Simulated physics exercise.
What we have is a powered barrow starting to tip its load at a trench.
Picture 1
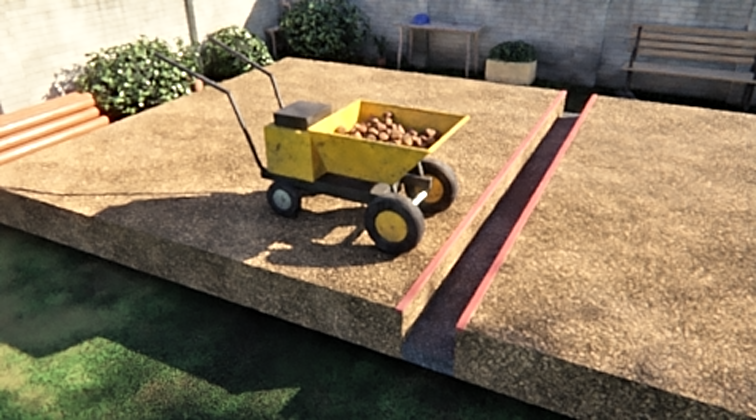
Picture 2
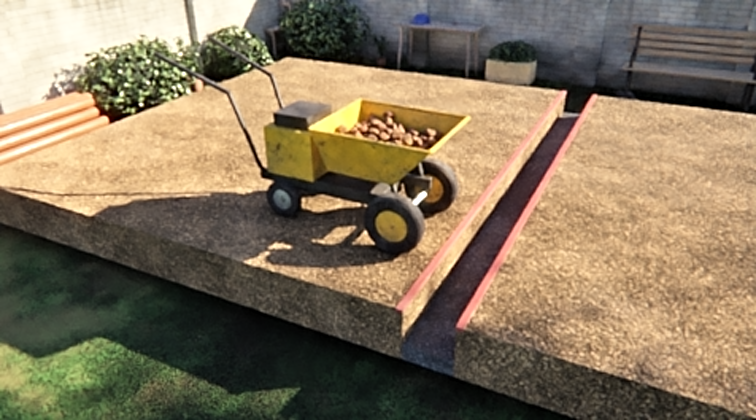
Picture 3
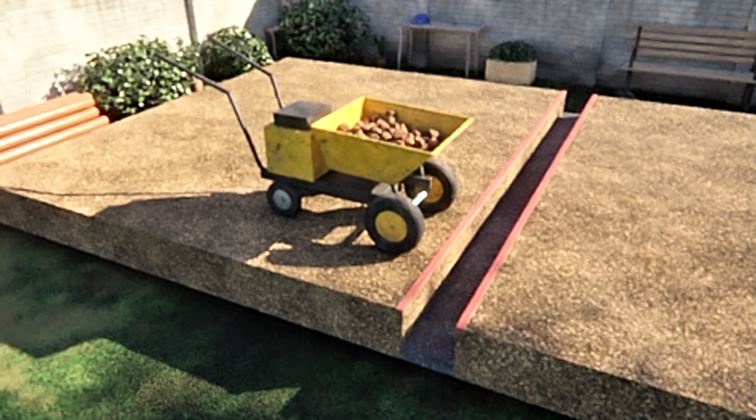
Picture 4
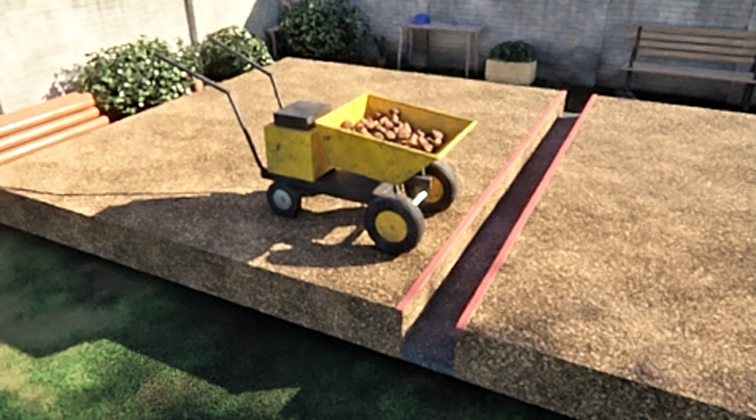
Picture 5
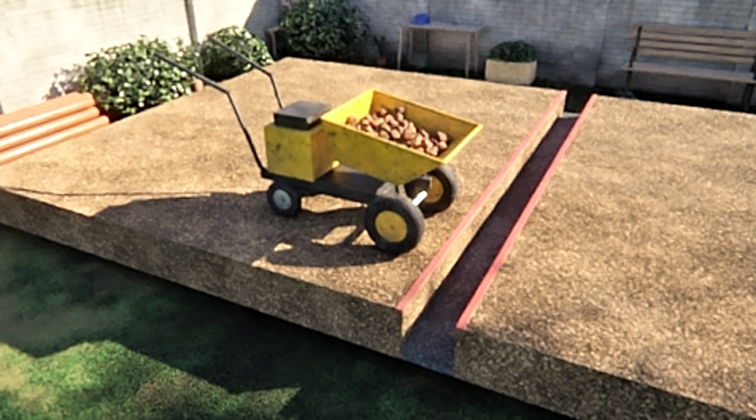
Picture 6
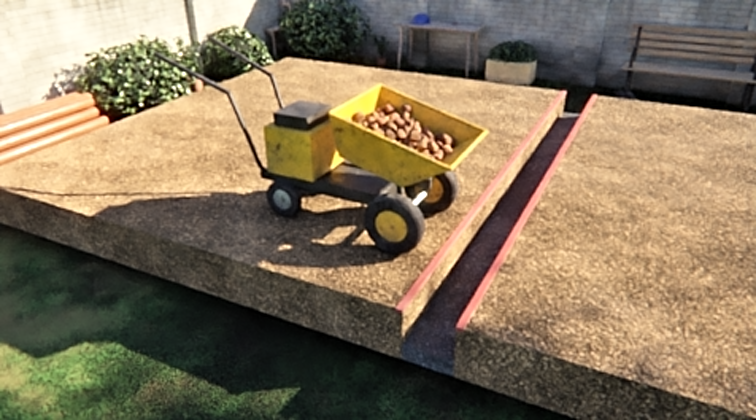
The yellow skip of a parked powered barrow, loaded with brown clods, tilted slowly forward to the right, its front lip dipping a little toward a red-edged trench while the wheels stayed still.
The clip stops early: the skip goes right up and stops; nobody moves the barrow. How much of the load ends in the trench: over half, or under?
Between the edges lies less than half of the load.
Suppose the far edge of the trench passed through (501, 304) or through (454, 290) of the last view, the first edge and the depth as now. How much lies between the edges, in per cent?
In turn 80 and 0 in a hundred.
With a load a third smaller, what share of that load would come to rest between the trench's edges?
Some 10 per cent.
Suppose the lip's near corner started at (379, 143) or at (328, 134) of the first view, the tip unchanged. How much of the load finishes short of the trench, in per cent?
About 0 and 60 per cent.
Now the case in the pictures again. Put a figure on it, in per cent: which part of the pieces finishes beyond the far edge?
It comes to 70 per cent or so.
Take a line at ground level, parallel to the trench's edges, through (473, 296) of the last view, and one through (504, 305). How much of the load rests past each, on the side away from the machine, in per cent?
First some 70, then 40 per cent.
Soon after the last picture, skip tipped steeply; all in the skip.
A little later, skip tipped right over; most in the skip; a stray few in or heaped over the trench; about a quarter beyond it.
Later still, skip tipped right over; about a quarter in the skip; a small part in or heaped over the trench; about two thirds beyond it.
At rest, skip tipped right over; about a quarter in the skip; a small part in or heaped over the trench; about two thirds beyond it.
